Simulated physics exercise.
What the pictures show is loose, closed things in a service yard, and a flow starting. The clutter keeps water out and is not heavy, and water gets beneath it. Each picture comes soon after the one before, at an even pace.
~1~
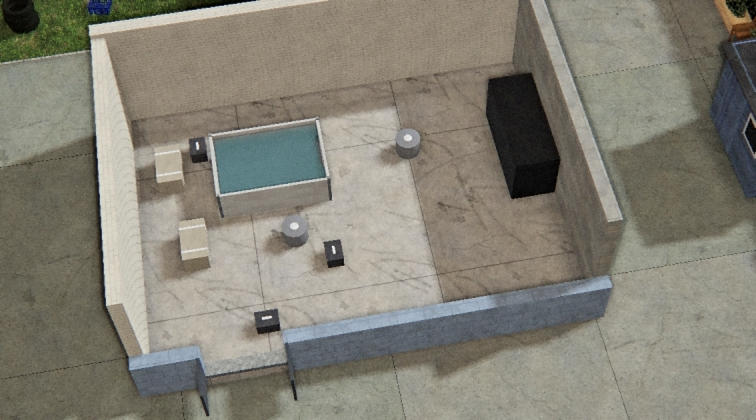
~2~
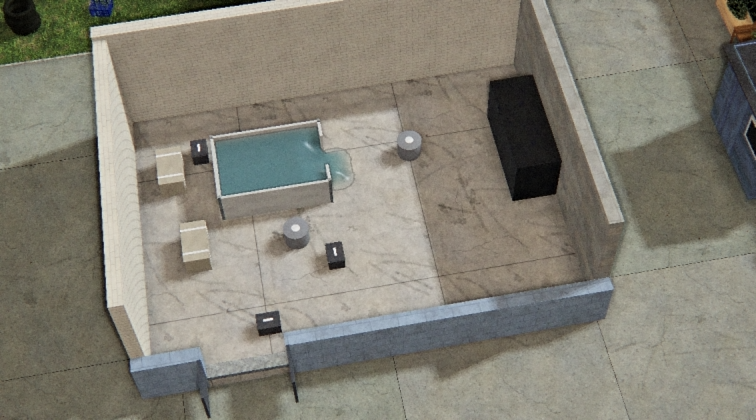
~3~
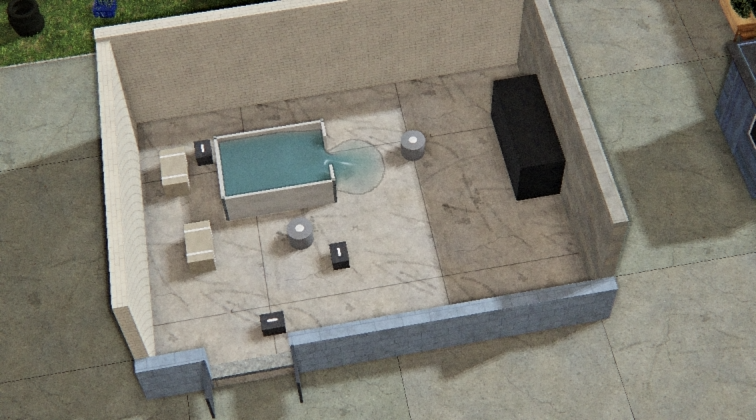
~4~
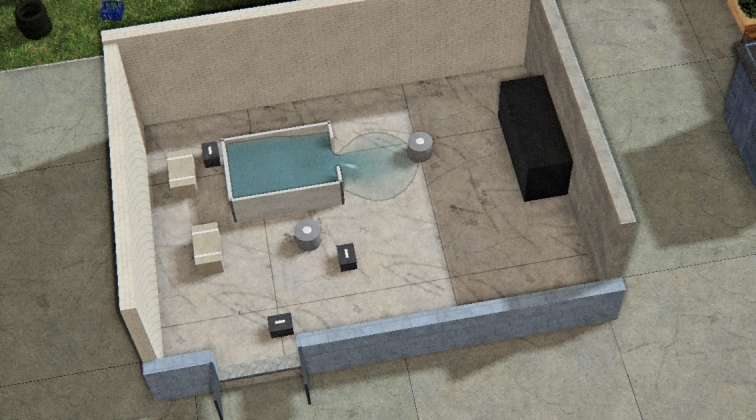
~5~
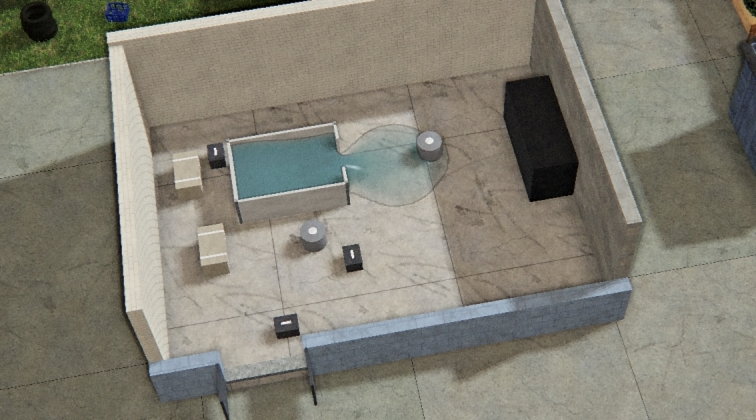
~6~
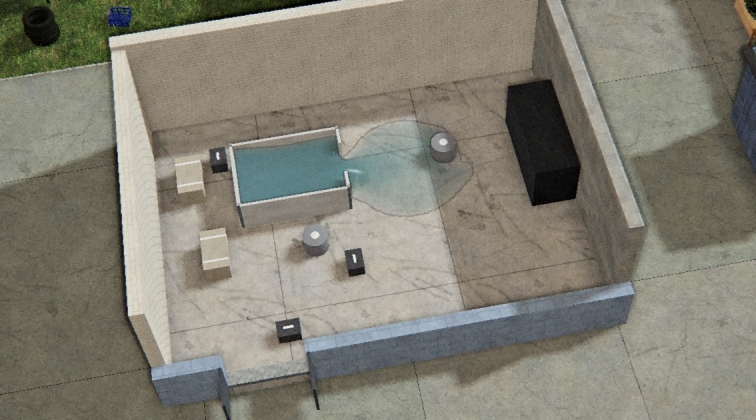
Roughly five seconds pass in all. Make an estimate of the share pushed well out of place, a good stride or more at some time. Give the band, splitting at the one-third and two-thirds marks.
I expect the share pushed well aside to be below one third.
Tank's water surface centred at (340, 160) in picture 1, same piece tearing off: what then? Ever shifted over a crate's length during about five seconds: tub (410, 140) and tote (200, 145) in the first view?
Travelled that far, fell short.
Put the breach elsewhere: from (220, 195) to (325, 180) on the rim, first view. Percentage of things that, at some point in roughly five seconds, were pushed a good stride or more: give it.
40 % or thereabouts.
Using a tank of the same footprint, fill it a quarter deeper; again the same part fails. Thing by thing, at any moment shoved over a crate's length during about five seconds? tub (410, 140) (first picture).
For this item: Travelled that far.
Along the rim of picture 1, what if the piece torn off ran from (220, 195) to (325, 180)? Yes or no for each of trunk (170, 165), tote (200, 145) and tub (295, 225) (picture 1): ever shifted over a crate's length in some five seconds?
Result per item - short of that distance / short of that distance / displaced that far.
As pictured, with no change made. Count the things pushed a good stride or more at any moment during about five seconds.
I count 1.
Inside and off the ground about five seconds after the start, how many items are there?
0.
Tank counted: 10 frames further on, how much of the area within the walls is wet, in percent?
Reading: About 40 %.
A moment on, 1 of 7 are well off their spots; 0 afloat.
Next, 1 of 7 are well off their spots; 1 afloat.
Later, 1 of 7 are well off their spots; 0 afloat.
In the end, 1 of 7 are well off their spots, and 1 have been at some point; 0 afloat.
